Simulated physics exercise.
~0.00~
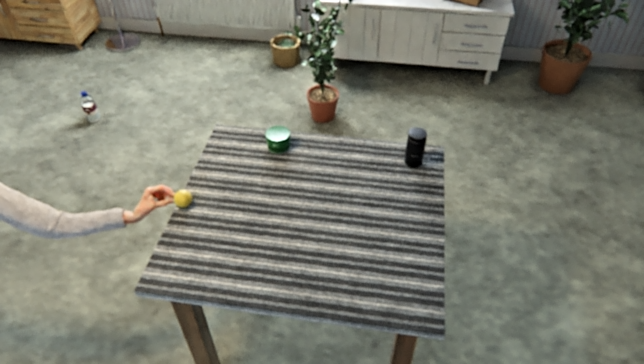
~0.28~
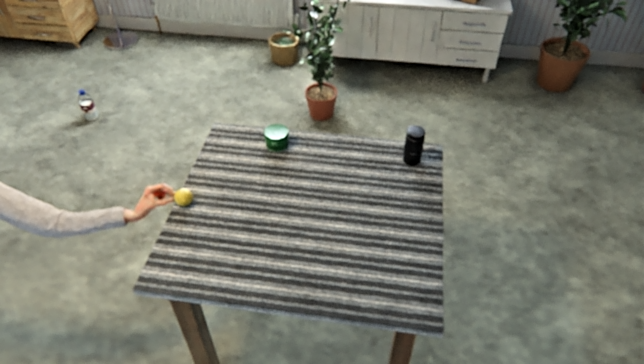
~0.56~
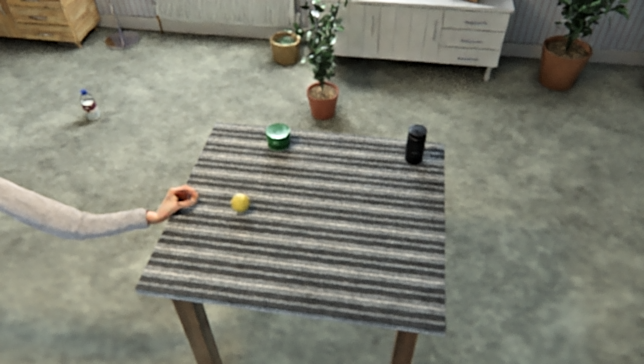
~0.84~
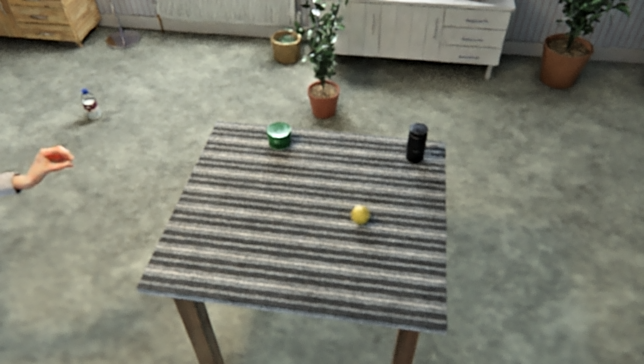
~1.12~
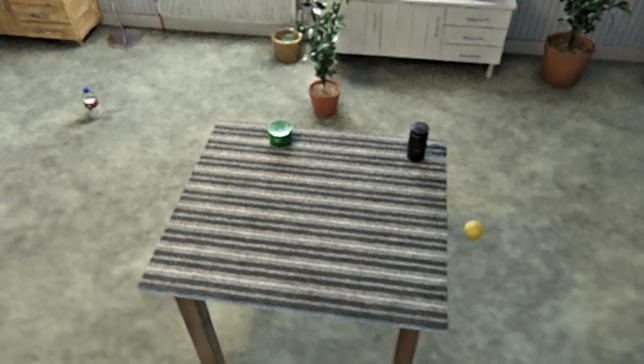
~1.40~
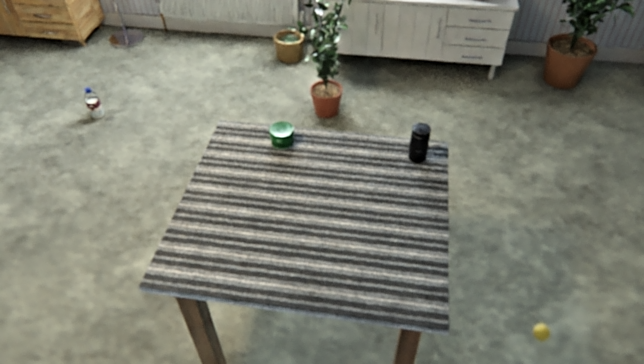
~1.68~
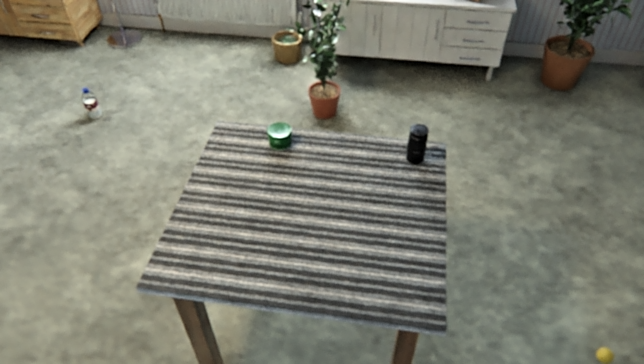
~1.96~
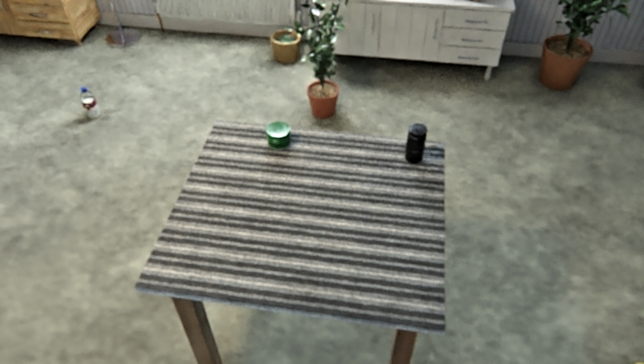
The clip opens on a striped table in a room with potted plants, where a hand at the left edge holds a small yellow lemon, while a green tub and a black jar stand near the far side. The hand sends the lemon to the right, lets go and draws back. The lemon travels on alone across the tabletop, passing in front of the tub and the jar. It goes over the right edge and drops towards the floor. Still moving right, it leaves view at the lower right, while the tub and jar remain in place on the table.
